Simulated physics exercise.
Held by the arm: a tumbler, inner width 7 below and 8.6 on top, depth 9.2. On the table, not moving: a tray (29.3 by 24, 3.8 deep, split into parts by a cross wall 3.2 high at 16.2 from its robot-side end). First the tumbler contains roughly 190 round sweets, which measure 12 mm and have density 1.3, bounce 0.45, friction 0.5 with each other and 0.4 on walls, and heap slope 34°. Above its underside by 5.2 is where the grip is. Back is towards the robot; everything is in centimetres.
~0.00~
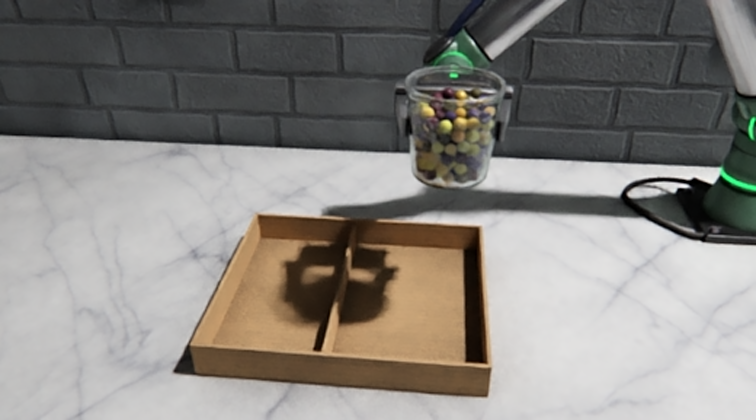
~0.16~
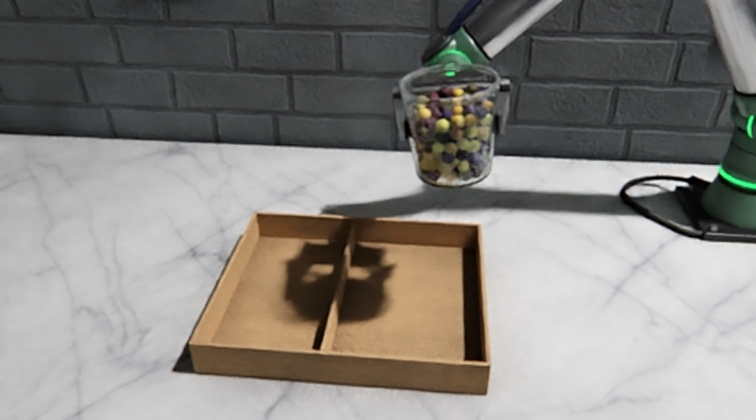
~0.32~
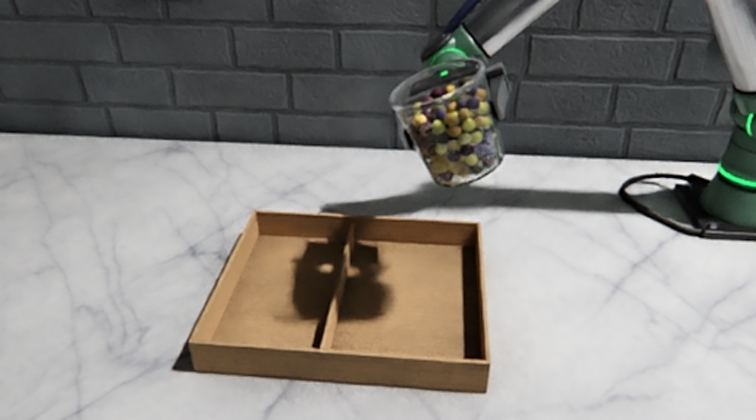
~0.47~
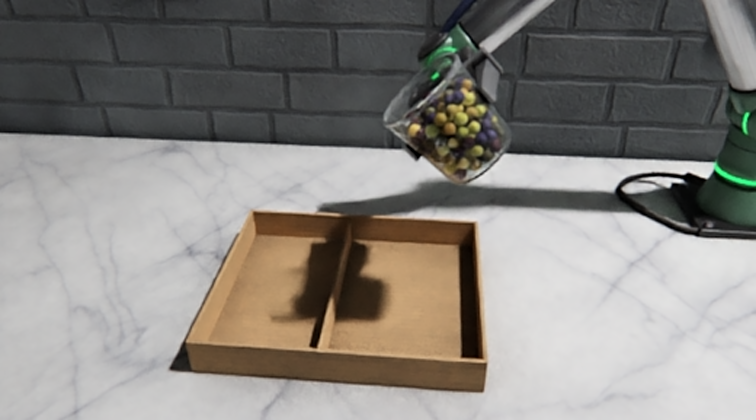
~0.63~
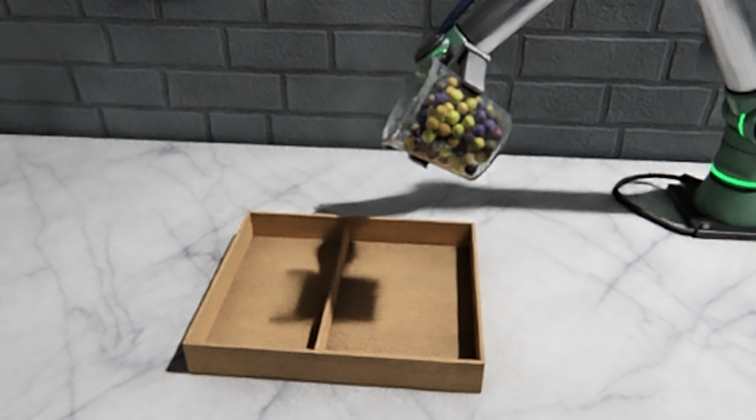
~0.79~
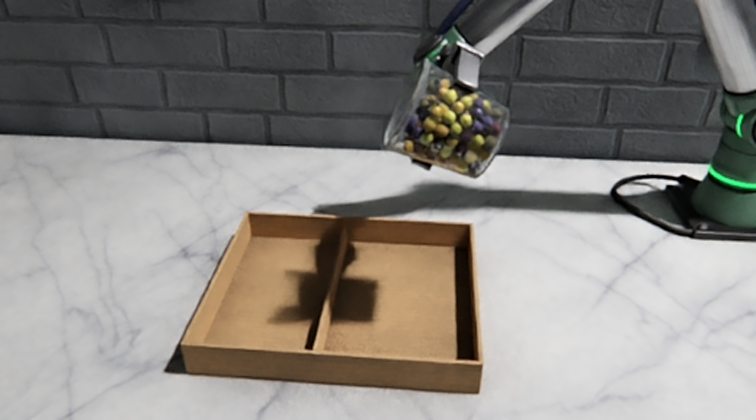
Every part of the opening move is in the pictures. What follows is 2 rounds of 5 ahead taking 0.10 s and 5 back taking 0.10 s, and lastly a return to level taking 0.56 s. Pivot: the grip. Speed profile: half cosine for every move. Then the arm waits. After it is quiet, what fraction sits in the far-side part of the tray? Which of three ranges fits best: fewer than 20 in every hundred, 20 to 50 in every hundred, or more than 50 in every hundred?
From 20 to 50 in every hundred.
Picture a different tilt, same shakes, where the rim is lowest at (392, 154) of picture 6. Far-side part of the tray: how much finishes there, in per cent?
It comes out near 70 percent.
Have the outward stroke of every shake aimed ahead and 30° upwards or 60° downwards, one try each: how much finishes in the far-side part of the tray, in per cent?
Roughly 70 per cent, then 10 per cent.
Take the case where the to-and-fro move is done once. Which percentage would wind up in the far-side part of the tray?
30 per cent or so.
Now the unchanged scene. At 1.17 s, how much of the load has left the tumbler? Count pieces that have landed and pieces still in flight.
I'd say some 50 percent.
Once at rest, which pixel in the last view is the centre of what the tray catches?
I'd point to somewhere near (286, 294).
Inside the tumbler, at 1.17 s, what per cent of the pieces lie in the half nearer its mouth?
My estimate is near 80 per cent.
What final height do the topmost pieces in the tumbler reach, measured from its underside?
Roughly 6.0 centimetres.
After 1.17 s, tilted 66° forward, highest piece 26 above the table; 93 in the tumbler, 54 in the far-side part, 11 in the robot-side part, 4 on the table or floor, 27 in flight or on a rim.
After 1.56 s, tilted 17° forward, highest piece 26 above the table; 75 in the far-side part, 73 in the tumbler, 29 in the robot-side part, 12 on the table or floor.
After 1.95 s, level, highest piece 25 above the table; 75 in the far-side part, 73 in the tumbler, 29 in the robot-side part, 12 on the table or floor.
After 3.00 s, level, highest piece 25 above the table; 75 in the far-side part, 73 in the tumbler, 29 in the robot-side part, 12 on the table or floor.
In the end, 75 in the far-side part, 73 in the tumbler, 29 in the robot-side part, 12 on the table or floor. That is 40 % in the far-side part of the tray.
